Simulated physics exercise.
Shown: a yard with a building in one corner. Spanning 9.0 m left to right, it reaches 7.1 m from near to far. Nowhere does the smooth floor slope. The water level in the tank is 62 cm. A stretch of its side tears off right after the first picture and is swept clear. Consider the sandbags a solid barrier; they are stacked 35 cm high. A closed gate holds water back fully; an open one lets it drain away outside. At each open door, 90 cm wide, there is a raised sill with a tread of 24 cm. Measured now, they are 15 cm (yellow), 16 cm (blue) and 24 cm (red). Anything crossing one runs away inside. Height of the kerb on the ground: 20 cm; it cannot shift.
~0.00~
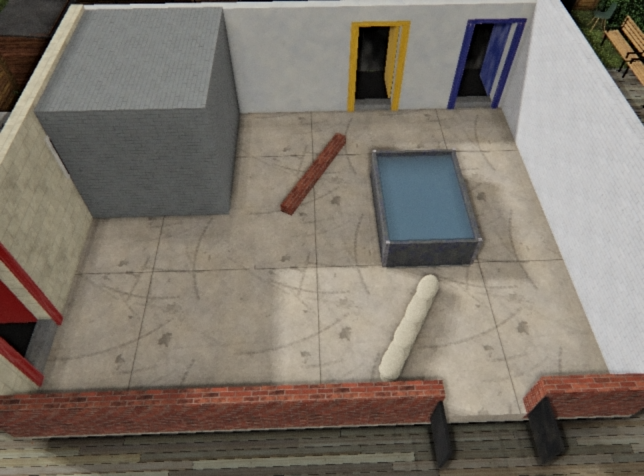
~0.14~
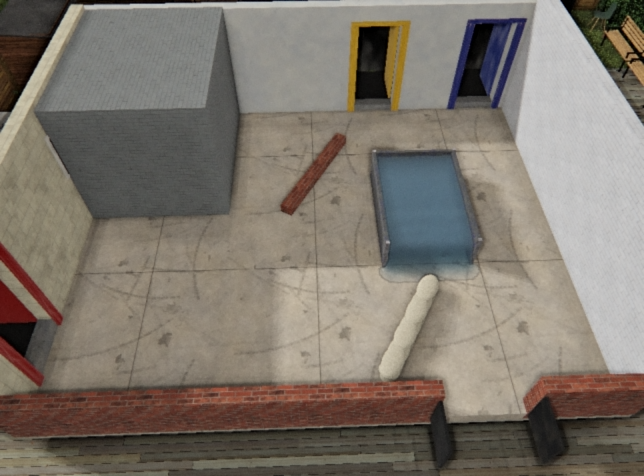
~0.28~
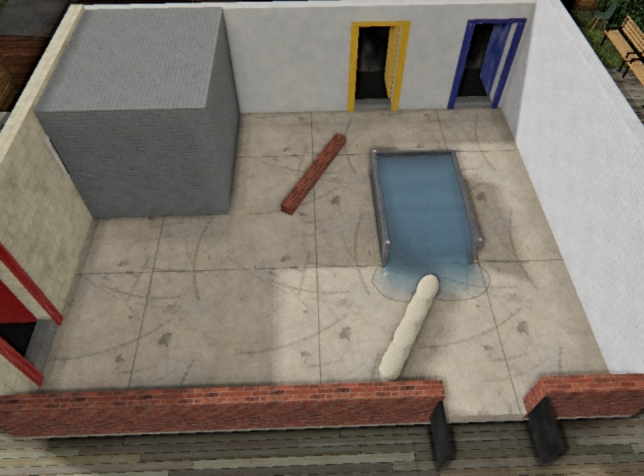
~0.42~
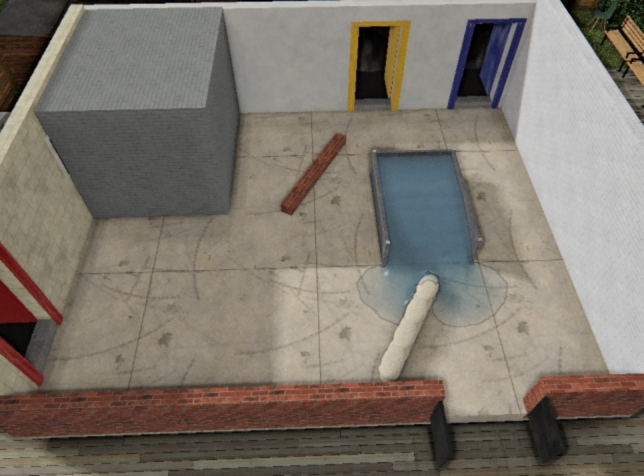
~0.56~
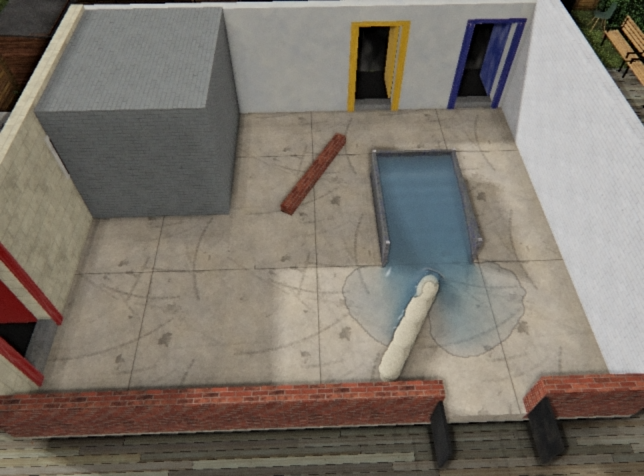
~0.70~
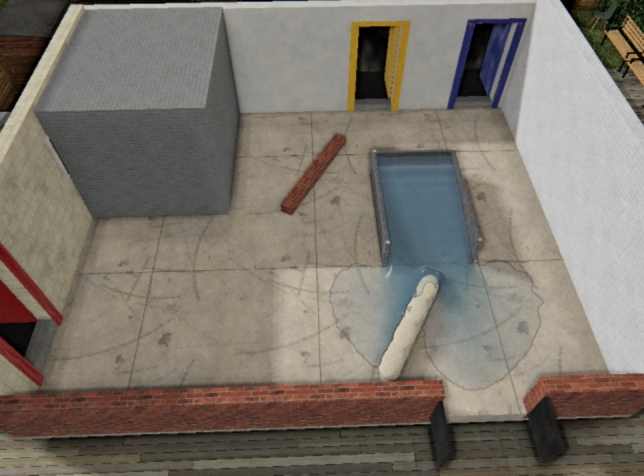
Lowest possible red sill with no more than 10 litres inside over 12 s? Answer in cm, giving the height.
I would say 14.5 cm.
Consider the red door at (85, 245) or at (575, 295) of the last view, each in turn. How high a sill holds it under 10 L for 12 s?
7.5 and 10.0 cm.
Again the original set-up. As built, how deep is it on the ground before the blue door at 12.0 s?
Depth: Near 4.0 cm.
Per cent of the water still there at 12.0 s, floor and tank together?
Some 74 %.
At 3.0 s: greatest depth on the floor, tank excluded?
Around 22 centimetres.
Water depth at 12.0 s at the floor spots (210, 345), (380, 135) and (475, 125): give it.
The depths come to about 4, 2 and 4 cm.
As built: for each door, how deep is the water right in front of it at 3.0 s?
In cm - yellow: 0, blue: 0, red: 1.
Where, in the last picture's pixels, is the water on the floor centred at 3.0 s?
I'd put it close to (401, 302).
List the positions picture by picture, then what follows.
The tank at (423, 196) is whole and still, 62 cm deep; the red door at (21, 321) is dry, in the first frame.
The gap is at (429, 256), the front 0.3 m out at (389, 277); the back of the tank holds 62 cm, in the second frame.
Water pours out at (429, 257) and has run 0.7 m, to (399, 297); about 13 cm deep outside, 62 cm at the back, in the third frame.
The front is at (456, 323), 1.2 m from the gap at (428, 258); 2.2 m2 of floor is wet, 62 cm left at the back, in the fourth frame.
The front is at (462, 352), 1.8 m from the gap at (428, 258); 3.3 m2 of floor is wet, 62 cm left at the back, in the fifth frame.
The gap is at (428, 259), the front 2.3 m out at a hidden place; the back of the tank holds 55 cm; 4.9 m in a straight line remain to the red door at (21, 321), in the sixth frame.
After 1.4 s water covers 20 % of the floor, deepest (42 cm) near (423, 282); it has not reached the red door.
After 3.0 s water covers 35 % of the floor, deepest (22 cm) near (608, 394); it has not reached the red door.
After 12.0 s water covers 80 % of the floor, deepest (6 cm) near (74, 348); 5 cm at the red door, 0 litres in over its 24 cm sill.
At the red door as built, the water arrived by 3.2 s and peaked near 19 cm at 4.0 s.
Run again over the same 12 s with other heights there, 21 litres in over 12.5 cm, 3 litres over 17 cm. The limit of 10 litres is kept from about 14.5 cm up.
